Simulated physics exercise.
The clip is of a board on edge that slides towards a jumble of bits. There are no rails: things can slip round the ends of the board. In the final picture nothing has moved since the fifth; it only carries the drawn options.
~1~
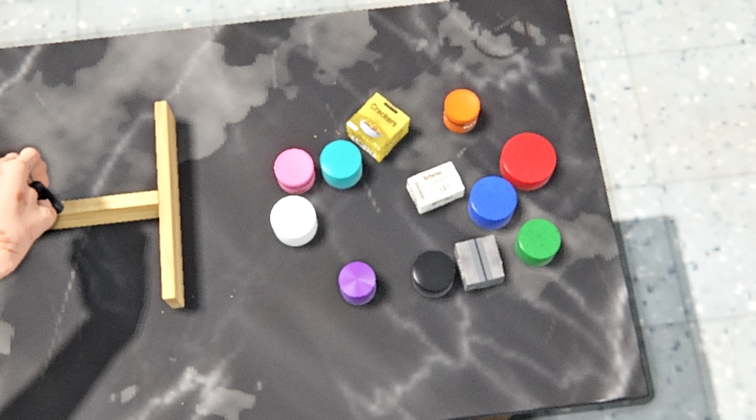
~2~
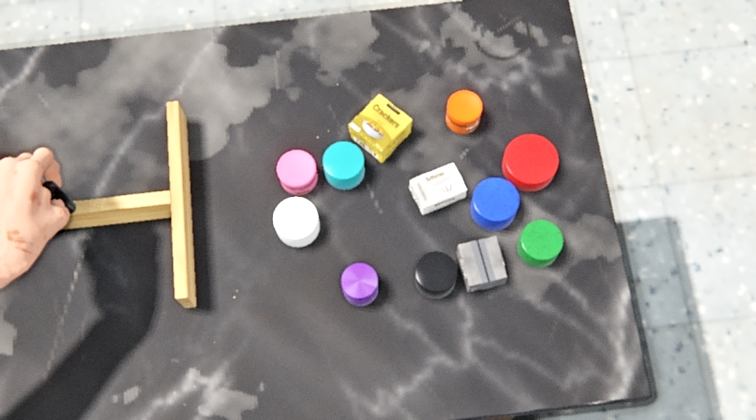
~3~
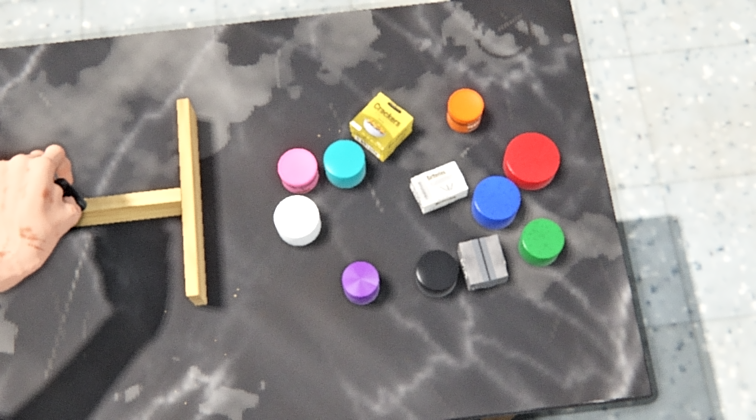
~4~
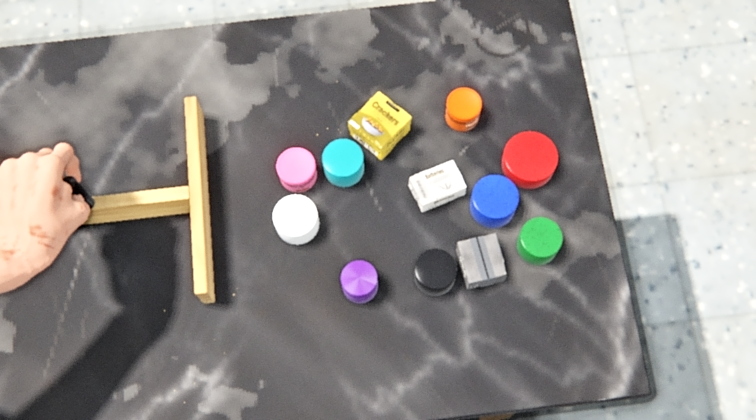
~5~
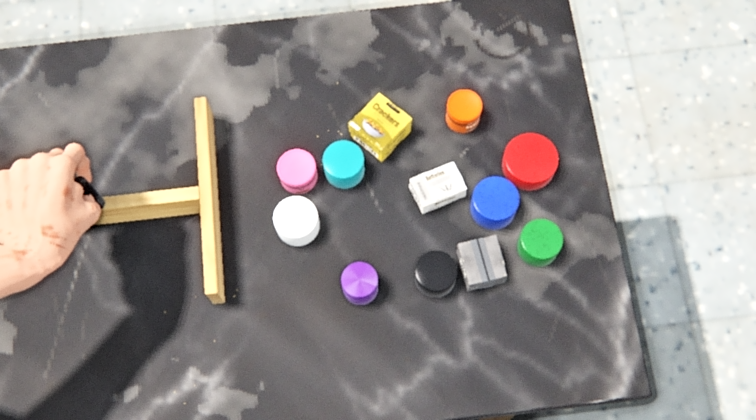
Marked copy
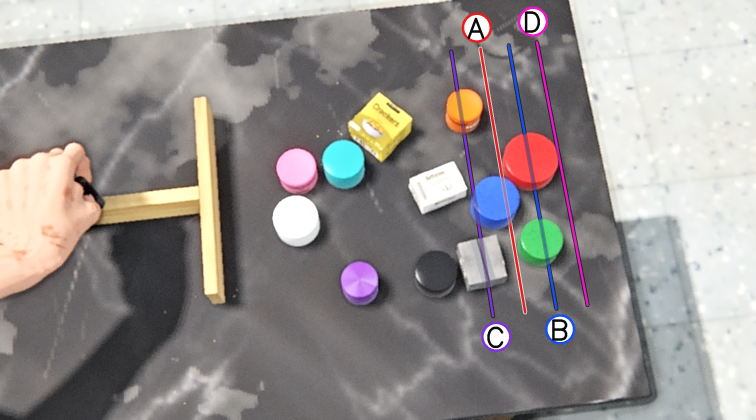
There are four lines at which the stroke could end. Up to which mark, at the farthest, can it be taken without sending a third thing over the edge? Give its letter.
As far as mark B.
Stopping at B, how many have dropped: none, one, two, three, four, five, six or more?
In all, one.
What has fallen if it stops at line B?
It is the red pot.
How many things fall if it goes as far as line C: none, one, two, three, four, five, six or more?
In all, none.
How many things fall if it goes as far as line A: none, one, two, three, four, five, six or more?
By then, none.
On the marked copy, A at (502, 174); B at (531, 170); C at (471, 177); D at (561, 167).
Following B. Soon after the start, board (323, 179); yellow packet (387, 125); turquoise pot (387, 169).
Later, board (442, 165); red pot (548, 154); green pot (545, 249).
In the end, board (532, 155); red pot over the edge; orange jar (583, 98); one fallen.
As for the rest, A is within the limit but short; C is within the limit but short; D drops six.
